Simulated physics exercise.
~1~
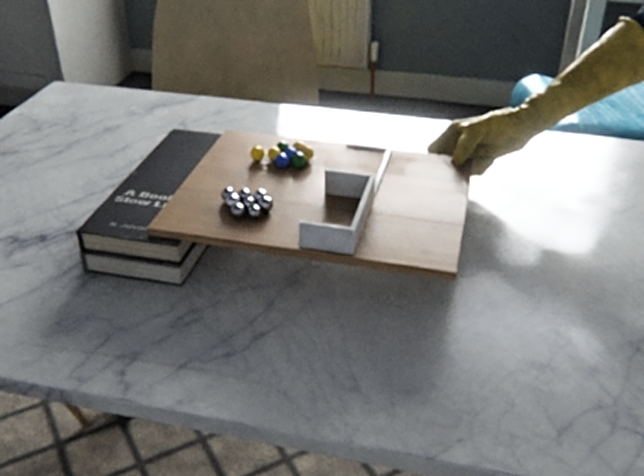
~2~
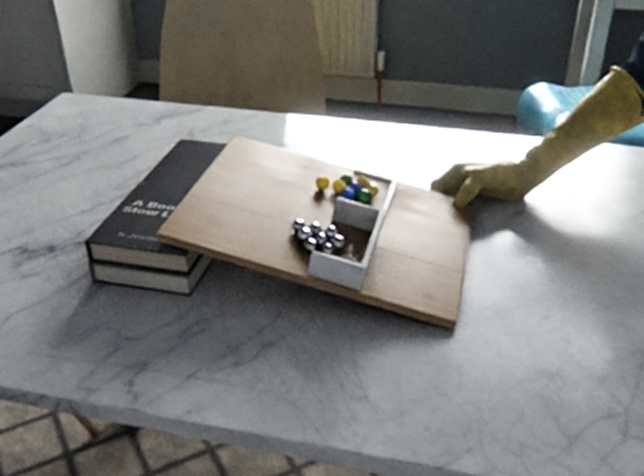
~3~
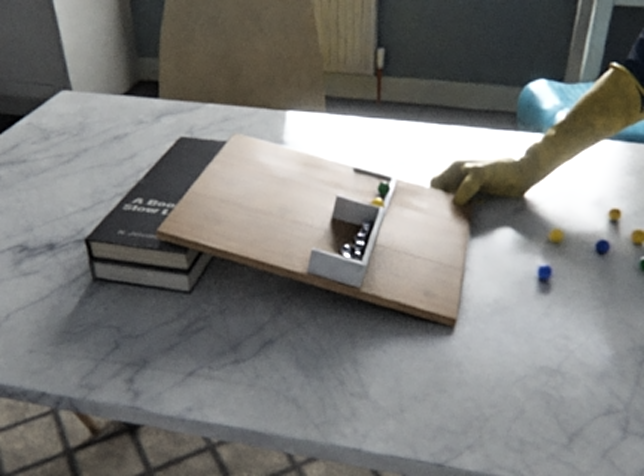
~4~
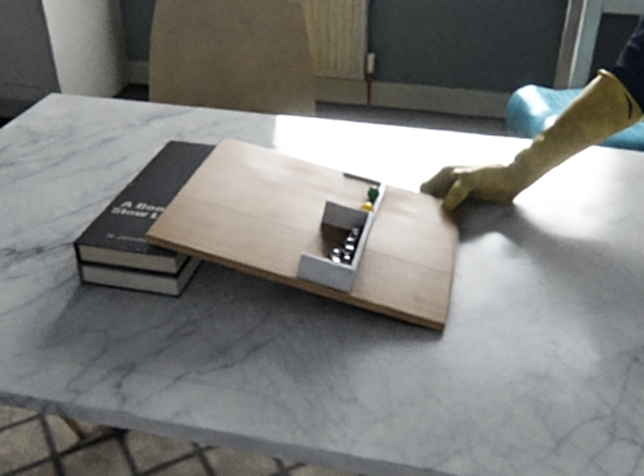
At first, a gloved hand holds up the right end of a wooden board whose left end rests on two stacked books on a marble table, with a silvery cluster of small balls nearer and a colourful one farther back. The hand lowers its end, and the board slopes down to the right. Both clusters move down toward their white fences. The silvery balls gather behind the nearer fence and stay there. Most of the colourful ones get past the low farther fence and scatter rightward across the table. Finally, the scattered ones are out of sight, a few colourful balls remain at their fence, and the board rests tilted.
